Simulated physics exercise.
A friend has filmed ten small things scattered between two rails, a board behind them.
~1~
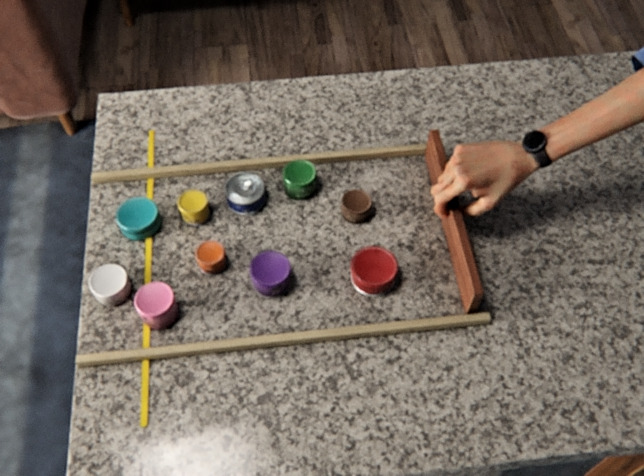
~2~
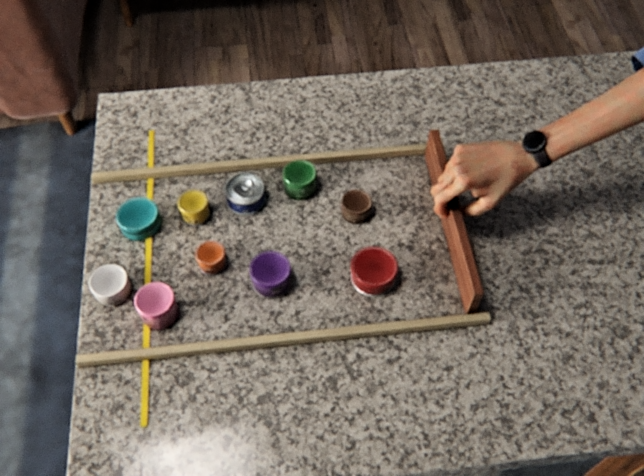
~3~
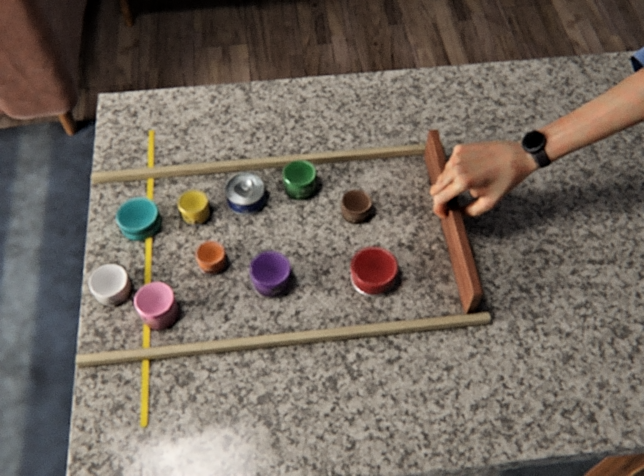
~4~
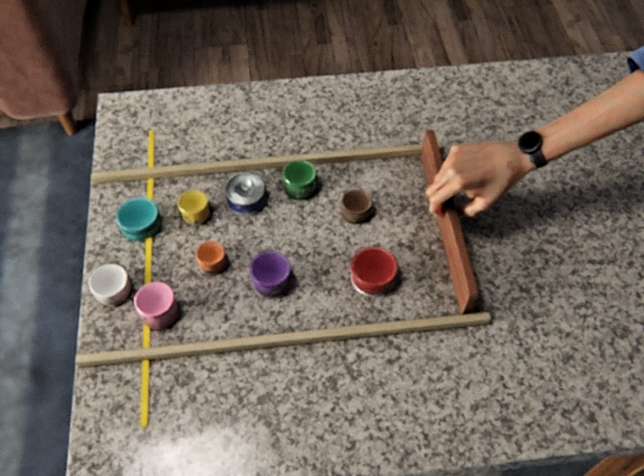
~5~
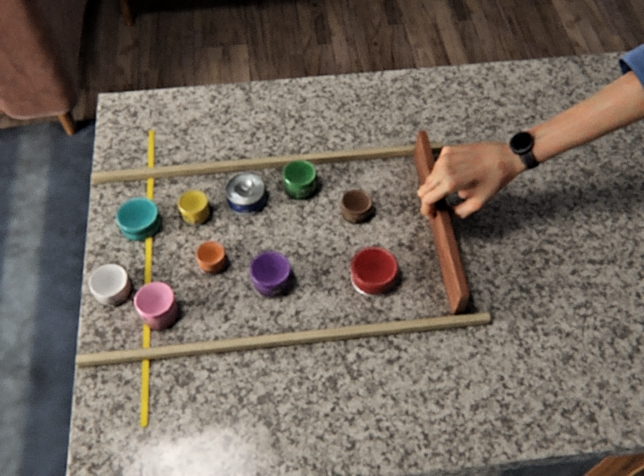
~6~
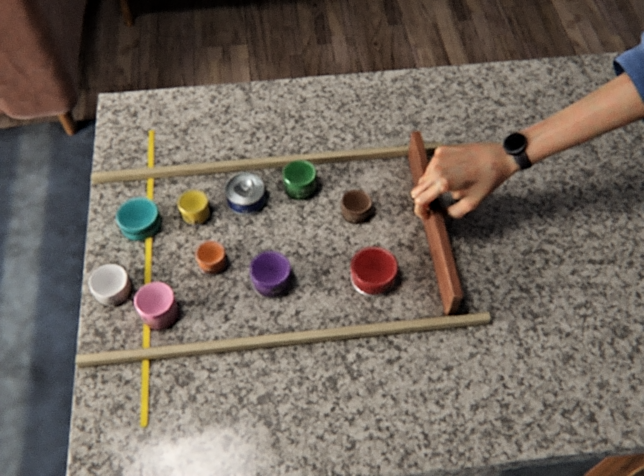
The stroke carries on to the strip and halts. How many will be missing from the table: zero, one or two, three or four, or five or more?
The number that fall off is one or two.
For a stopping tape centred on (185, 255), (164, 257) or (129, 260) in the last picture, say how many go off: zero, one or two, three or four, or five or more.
Taking them in turn, none at all; either one or two; either three or four.
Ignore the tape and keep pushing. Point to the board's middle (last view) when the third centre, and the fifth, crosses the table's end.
At (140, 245) for the third, at (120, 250) for the fifth.
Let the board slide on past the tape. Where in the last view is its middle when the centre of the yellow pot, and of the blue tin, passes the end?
Near (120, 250) and (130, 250).
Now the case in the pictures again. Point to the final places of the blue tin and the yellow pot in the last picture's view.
About (104, 211), and the other about (108, 243).
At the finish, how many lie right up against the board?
In contact: 4.
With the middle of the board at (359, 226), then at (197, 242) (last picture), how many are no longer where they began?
First 2, then 10.
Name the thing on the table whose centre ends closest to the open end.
It is the purple tin.
Early on, none off yet; white tub at rest near (111, 285); turquoise tub at rest near (139, 219); pink tub at rest near (157, 306).
Finally, the number that fall off is one or two; lost, turquoise tub and white tub.
